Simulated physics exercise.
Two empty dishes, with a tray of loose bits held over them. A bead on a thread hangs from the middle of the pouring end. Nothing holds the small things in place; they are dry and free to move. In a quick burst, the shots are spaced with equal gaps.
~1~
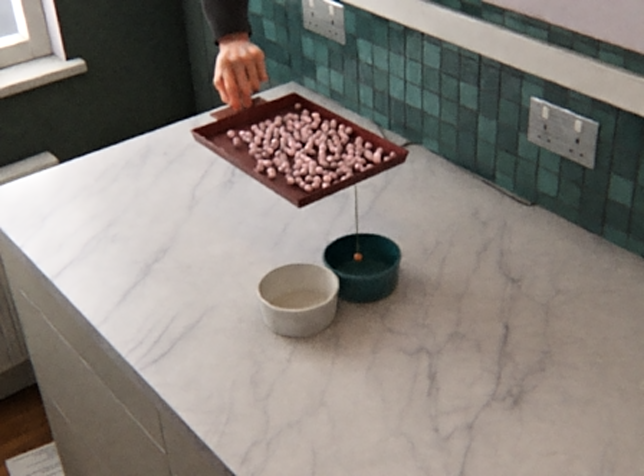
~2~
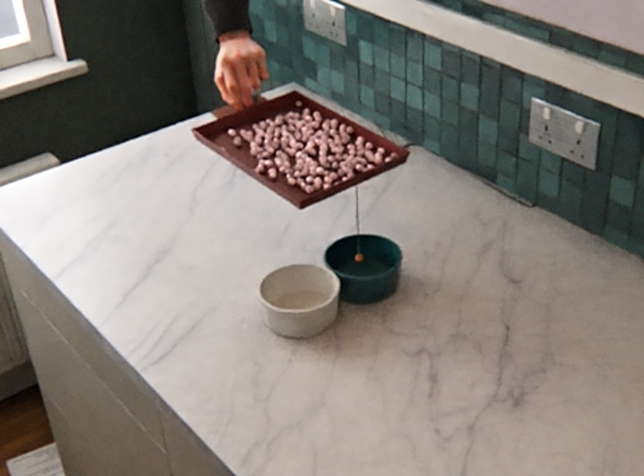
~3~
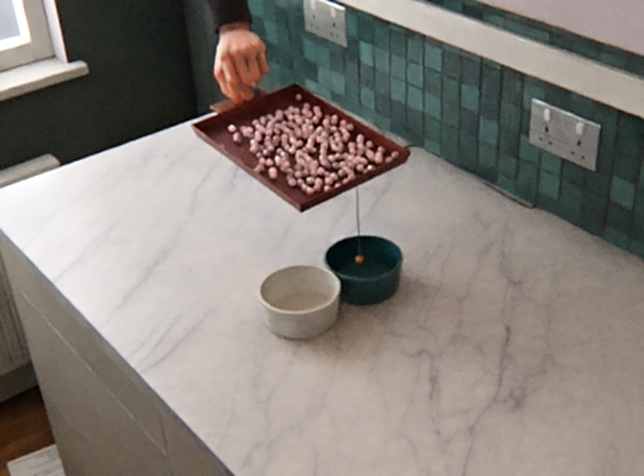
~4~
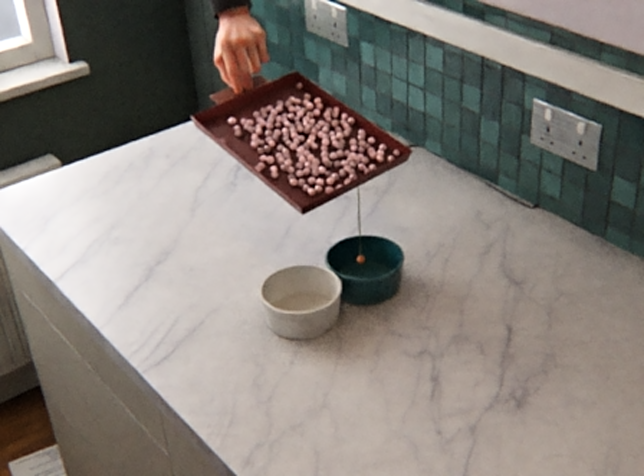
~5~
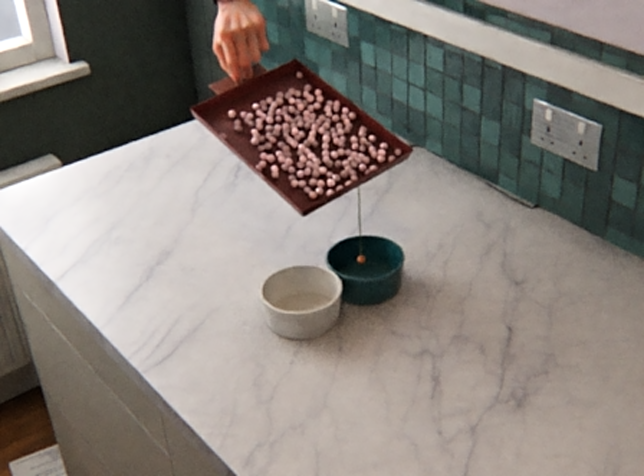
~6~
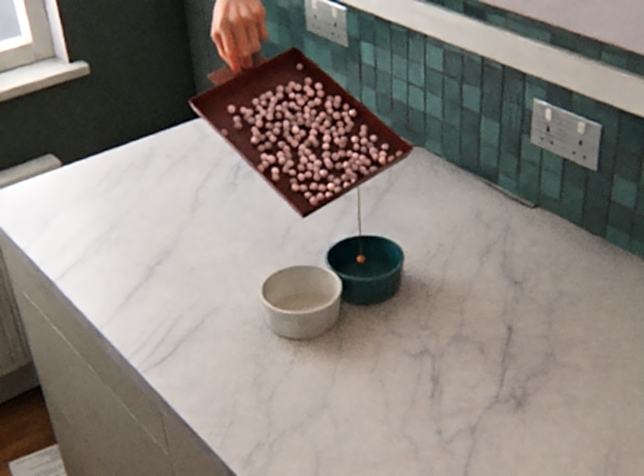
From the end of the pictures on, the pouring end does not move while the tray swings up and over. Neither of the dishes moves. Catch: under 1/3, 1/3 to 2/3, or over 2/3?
1/3 to 2/3.
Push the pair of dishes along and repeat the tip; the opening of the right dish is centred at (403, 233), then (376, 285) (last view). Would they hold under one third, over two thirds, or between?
In order of the places: Less than a third, then beyond two thirds.
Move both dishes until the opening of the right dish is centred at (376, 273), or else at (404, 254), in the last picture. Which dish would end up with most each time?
Try 1: The left-hand one. Try 2: The left-hand one.
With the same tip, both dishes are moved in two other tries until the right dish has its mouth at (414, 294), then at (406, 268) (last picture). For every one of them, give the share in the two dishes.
It works out to 10 percent and then 80 percent.
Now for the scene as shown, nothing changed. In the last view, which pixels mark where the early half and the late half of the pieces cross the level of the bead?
Early half (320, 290), late half (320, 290).
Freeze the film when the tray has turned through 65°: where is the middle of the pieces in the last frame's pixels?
The centre of the load shows up near (319, 207) in the last view.
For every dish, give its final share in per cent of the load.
Left dish: 50; right dish: 0 percent.
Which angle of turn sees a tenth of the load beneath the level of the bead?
Around 60°, give or take.
Soon after the last picture, tray tipped steeply; about two thirds on the tray; a small part in the left dish; a small part outside both; a small part in the air.
A little later, tray tipped past a quarter turn; a stray few on the tray; about half in the left dish; about half outside both; a stray few in the air.
Later still, tray tipped past a quarter turn; about half in the left dish; a stray few in the right dish; about half outside both.
By the end, tray tipped past a quarter turn; about half in the left dish; a stray few in the right dish; about half outside both.
